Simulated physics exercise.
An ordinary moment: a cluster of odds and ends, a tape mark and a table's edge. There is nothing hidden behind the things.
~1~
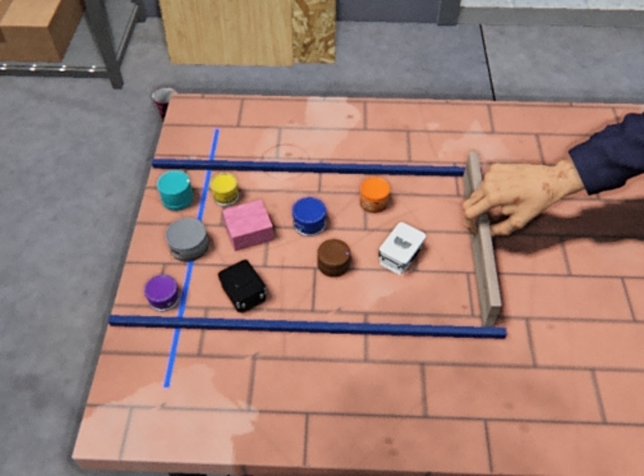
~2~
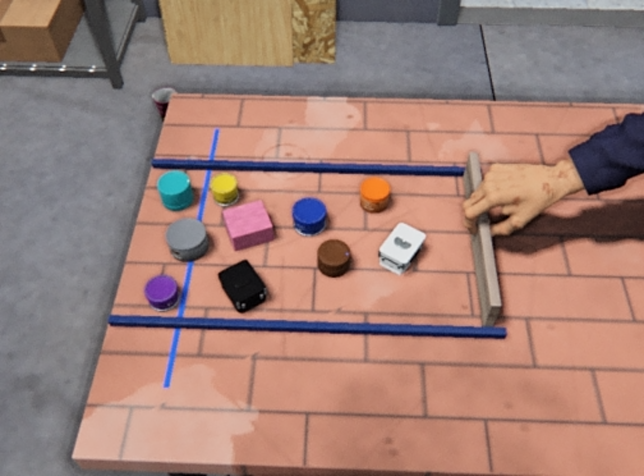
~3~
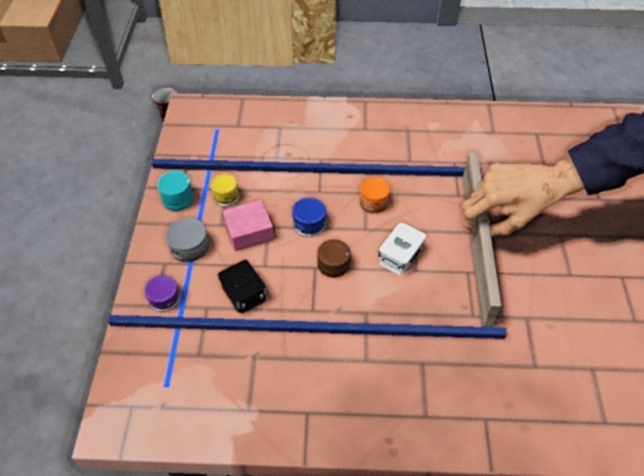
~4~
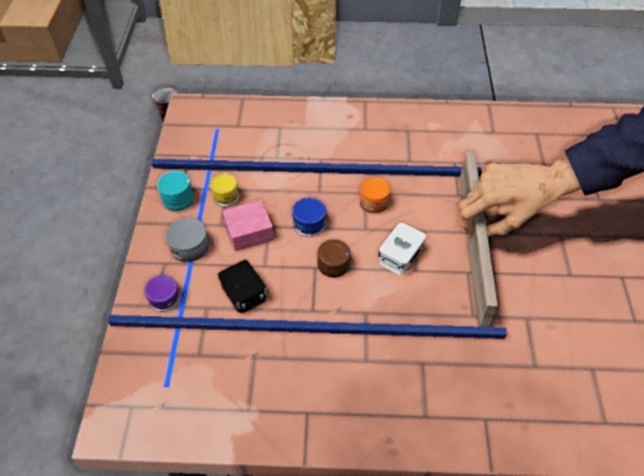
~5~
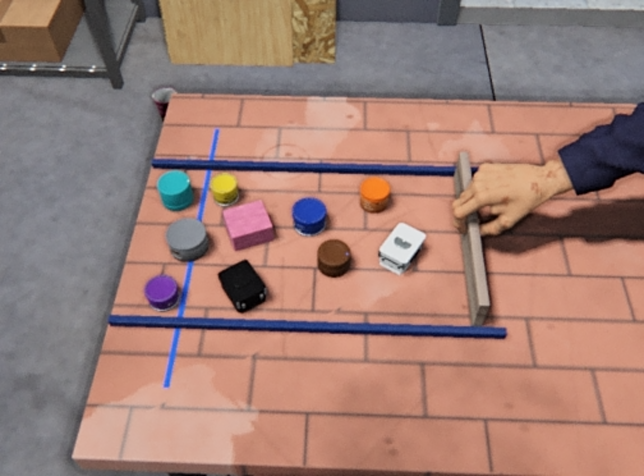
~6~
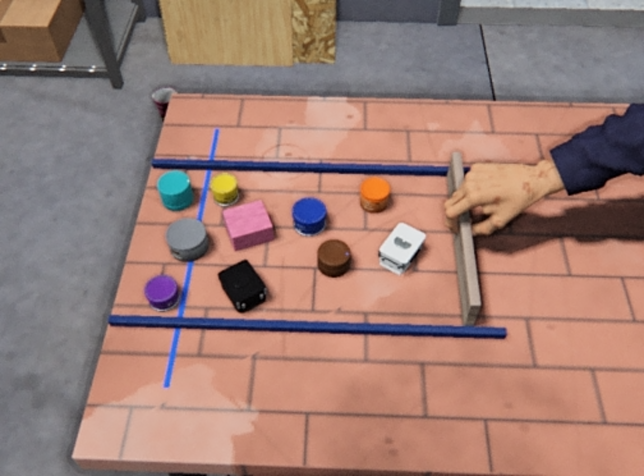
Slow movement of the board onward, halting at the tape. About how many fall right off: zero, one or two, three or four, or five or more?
Looks like the tally of pieces that topple off is one or two there.
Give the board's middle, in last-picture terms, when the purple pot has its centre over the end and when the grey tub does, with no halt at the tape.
The purple pot gives roughly (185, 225), the grey tub roughly (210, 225).
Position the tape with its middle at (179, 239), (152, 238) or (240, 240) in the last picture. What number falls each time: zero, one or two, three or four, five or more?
Taking the places one by one, it comes to three or four; more than four; zero.
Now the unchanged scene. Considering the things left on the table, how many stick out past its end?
I'd say 3 of them.
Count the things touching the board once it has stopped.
4.
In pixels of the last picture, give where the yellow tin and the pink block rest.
Roughly (164, 181) for the first and roughly (147, 225) for the second.
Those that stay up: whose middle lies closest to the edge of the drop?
Foremost: The turquoise lid.
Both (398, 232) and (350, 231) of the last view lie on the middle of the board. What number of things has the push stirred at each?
At the first point the count is 1, at the second it's 3.
Early on, none off yet; turquoise lid at rest near (176, 191); purple pot at rest near (162, 293); grey tub at rest near (188, 240).
Finally, the number that fall off is one or two; lost, grey tub.
